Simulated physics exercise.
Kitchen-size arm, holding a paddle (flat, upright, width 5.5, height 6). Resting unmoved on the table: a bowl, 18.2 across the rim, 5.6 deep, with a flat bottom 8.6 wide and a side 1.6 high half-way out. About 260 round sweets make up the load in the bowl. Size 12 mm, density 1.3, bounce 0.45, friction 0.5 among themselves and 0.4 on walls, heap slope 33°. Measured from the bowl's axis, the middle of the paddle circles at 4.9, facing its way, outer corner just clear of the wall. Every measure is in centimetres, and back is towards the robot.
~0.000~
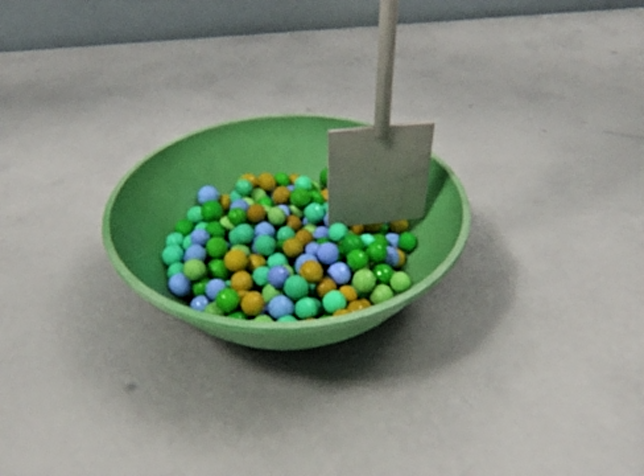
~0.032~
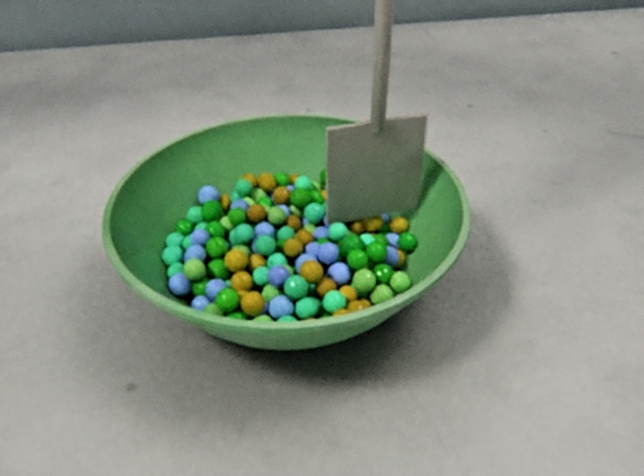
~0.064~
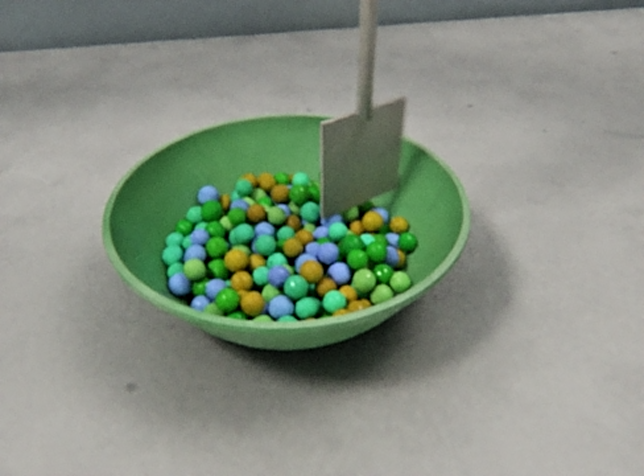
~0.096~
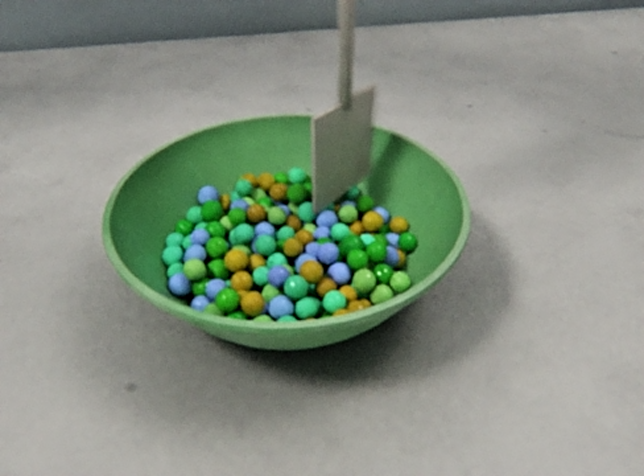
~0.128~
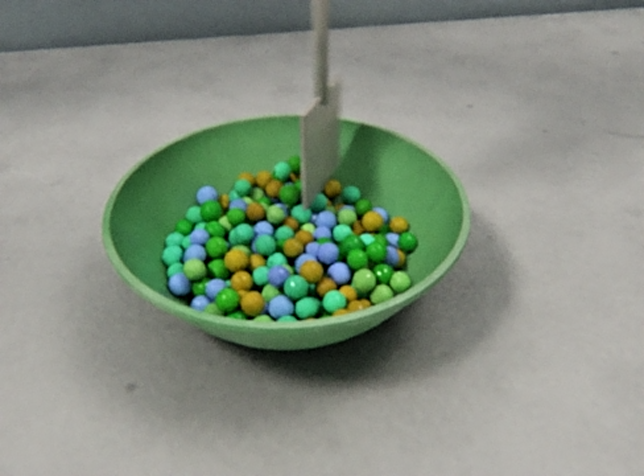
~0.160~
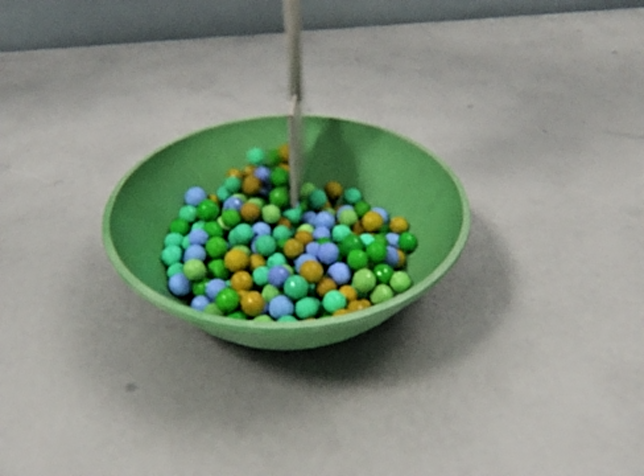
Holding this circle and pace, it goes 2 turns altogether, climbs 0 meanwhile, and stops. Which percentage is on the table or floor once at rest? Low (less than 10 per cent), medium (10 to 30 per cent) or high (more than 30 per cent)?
The share is medium, between 10 and 30 per cent.
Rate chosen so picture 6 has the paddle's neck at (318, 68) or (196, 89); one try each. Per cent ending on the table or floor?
About 15 % for one try and about 35 % for the other, in order.
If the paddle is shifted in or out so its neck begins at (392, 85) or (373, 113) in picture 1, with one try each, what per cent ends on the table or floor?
About 5 and 30 per cent.
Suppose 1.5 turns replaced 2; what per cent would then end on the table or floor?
I'd reckon near 20 per cent.
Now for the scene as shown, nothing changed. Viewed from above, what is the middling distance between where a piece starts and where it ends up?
5 cm.
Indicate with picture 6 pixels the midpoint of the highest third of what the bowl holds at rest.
Close to (326, 224).
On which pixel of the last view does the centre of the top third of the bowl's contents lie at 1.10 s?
Estimated centre: (256, 300).
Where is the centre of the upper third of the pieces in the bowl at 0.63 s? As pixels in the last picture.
The top third is centred near (389, 215) in the last picture.
By 0.63 s, 329° round, highest piece 9 above the table; 246 in the bowl, 16 on the table or floor, 3 in flight or on the tool.
By 1.10 s, 222° round, highest piece 7 above the table; 212 in the bowl, 51 on the table or floor, 2 in flight or on the tool.
By 1.53 s, 0° round, highest piece 5 above the table; 205 in the bowl, 60 on the table or floor.
By 2.23 s, 0° round, highest piece 4 above the table; 205 in the bowl, 60 on the table or floor.
Final count, 205 in the bowl, 60 on the table or floor. That is 23 % on the table or floor.
